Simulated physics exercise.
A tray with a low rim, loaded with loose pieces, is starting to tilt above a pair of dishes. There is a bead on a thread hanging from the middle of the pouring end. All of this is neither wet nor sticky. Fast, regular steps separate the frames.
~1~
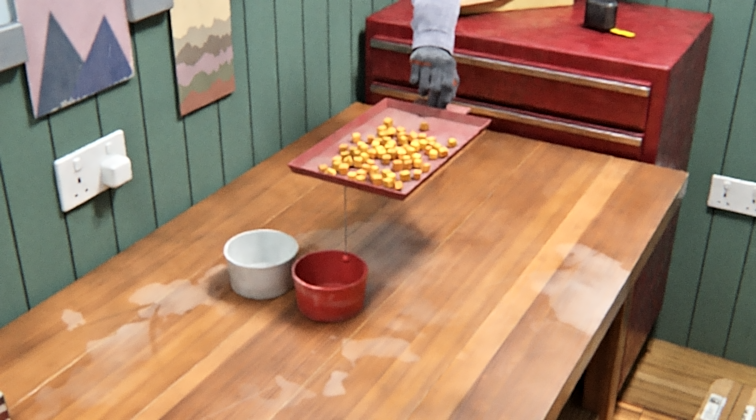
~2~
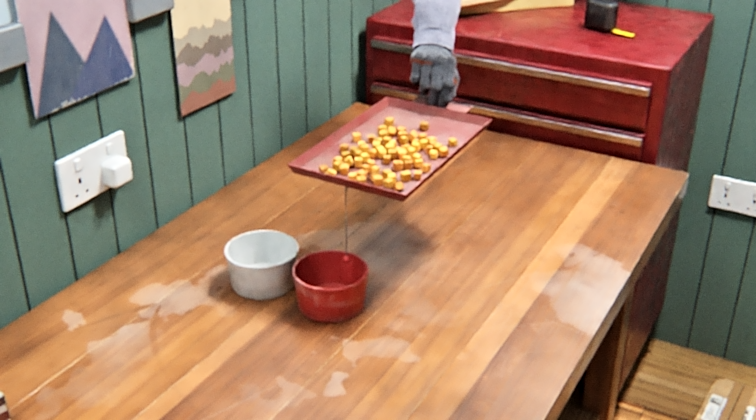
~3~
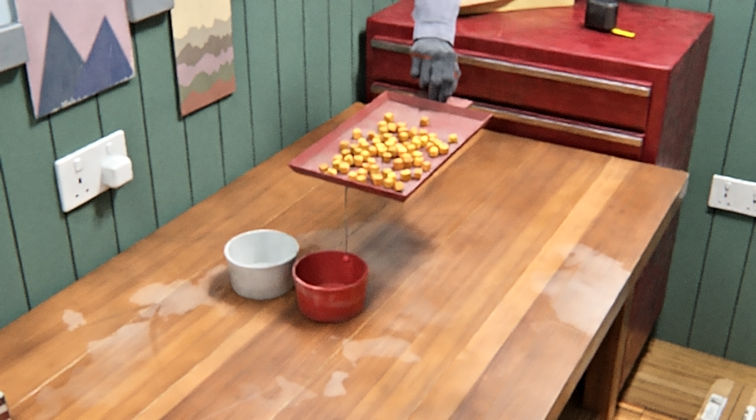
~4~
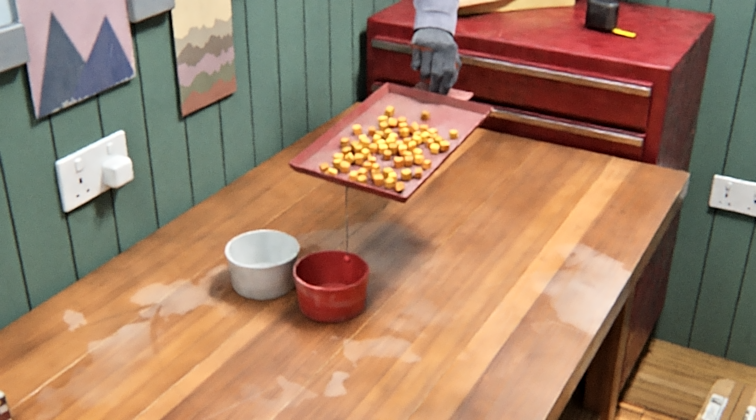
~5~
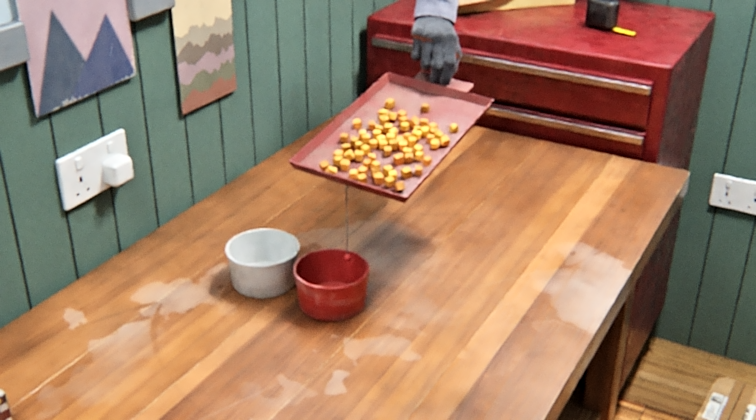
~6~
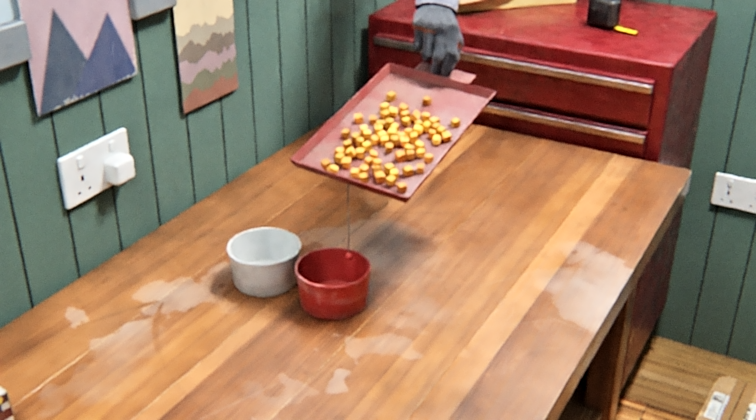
The video shows a gloved hand holding a reddish tray of small golden croutons above a white dish and a red dish on a wooden table, gradually raising the handle end so the tray slants slightly toward its front right corner.
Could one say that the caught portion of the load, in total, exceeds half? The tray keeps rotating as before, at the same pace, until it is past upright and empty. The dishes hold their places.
The dishes save the lesser portion.
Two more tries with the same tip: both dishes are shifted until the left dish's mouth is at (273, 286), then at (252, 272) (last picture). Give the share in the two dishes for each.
The first try gives 10 per cent, the second 20 per cent.
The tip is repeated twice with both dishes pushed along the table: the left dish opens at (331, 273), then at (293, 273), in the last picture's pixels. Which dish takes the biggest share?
One: The right-side dish. Two: The right-side dish.
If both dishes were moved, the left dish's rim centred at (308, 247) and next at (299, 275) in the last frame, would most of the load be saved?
The first try: Below a half. The second: Over half.
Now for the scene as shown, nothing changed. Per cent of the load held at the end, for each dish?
Out of every hundred, close to 0 go left and close to 10 go right.
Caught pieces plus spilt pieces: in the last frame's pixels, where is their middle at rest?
The centre settles at about (401, 331).
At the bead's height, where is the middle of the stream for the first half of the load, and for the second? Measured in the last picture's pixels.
The opening part goes through (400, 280); what follows goes through (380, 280).
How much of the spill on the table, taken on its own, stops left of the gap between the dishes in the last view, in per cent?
Reading: Around 0 %.
Soon after the last picture, tray tipped steeply; nearly all on the tray; a stray few in the air.
A little later, tray tipped right over; nearly all on the tray; a stray few outside both; a stray few in the air.
Later still, tray tipped past a quarter turn; a small part in the right dish; nearly all outside both.
At rest, tray tipped past a quarter turn; a small part in the right dish; none in the left dish; nearly all outside both.
